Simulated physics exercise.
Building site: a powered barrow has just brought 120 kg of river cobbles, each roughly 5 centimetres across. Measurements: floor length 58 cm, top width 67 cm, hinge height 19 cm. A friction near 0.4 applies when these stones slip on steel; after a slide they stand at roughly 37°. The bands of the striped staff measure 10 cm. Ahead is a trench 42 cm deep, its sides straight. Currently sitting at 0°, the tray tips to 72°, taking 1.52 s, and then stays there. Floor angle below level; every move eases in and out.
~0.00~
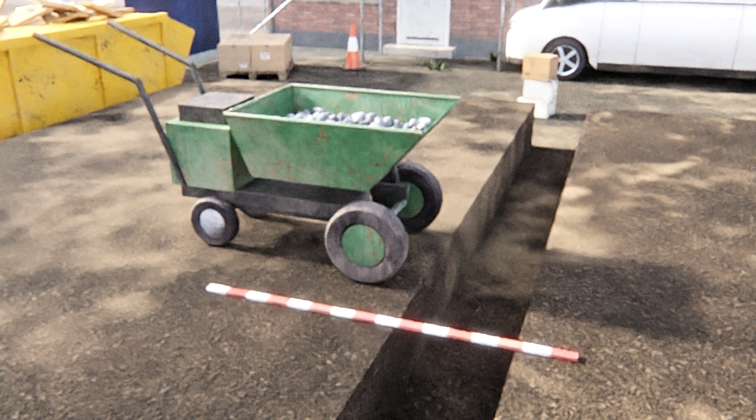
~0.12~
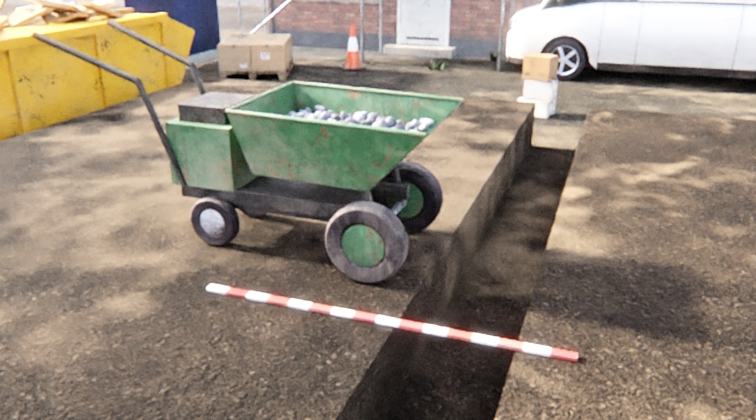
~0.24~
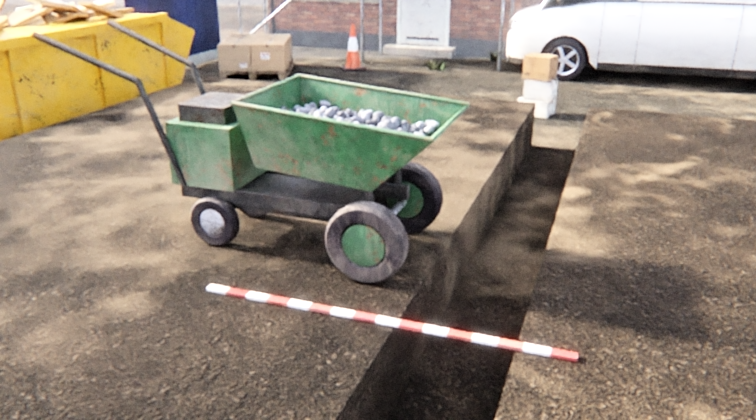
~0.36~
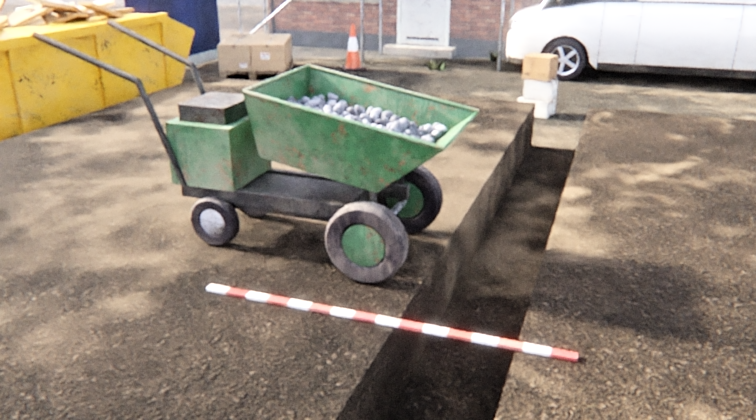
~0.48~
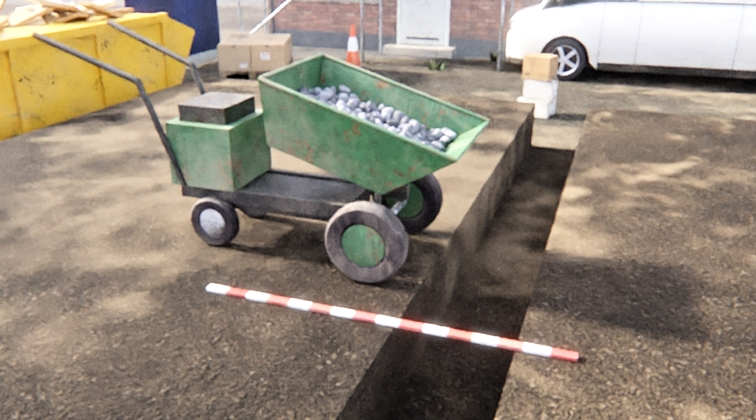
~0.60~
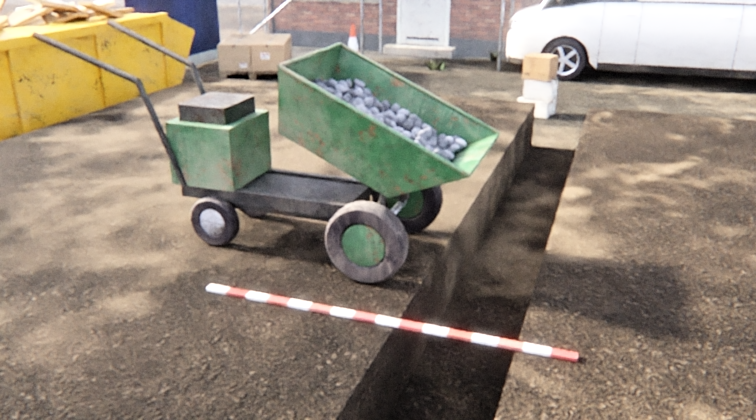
The video shows a green powered barrow loaded with grey stones standing beside a straight-sided trench, a red-and-white staff lying in front; its tray gradually tilts down toward the right, its rear rising, while the wheeled base stays still.
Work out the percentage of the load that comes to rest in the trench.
It works out at about 55 per cent of the load.
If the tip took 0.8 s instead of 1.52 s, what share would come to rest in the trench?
Roughly 45% would finish there.
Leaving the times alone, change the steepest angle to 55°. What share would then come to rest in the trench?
Close to 40 per cent then.
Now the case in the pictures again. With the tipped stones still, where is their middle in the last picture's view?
I'd put it close to (526, 332).
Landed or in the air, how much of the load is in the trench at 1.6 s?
Some 20 per cent.
After 1.1 s the floor is at 61°; 100 % in the tray; the foremost stones are at (504, 222).
After 1.6 s the floor is at 72°; 51 % in the tray, 20 % in the trench, 29 % past the trench; the foremost stones are at (633, 298).
After 2.0 s the floor is at 72°; 16 % in the tray, 37 % in the trench, 47 % past the trench; the foremost stones are at (726, 311).
After 3.9 s the floor is at 72°; 0 % in the tray, 55 % in the trench, 45 % past the trench; the foremost stones are past the picture's edge.
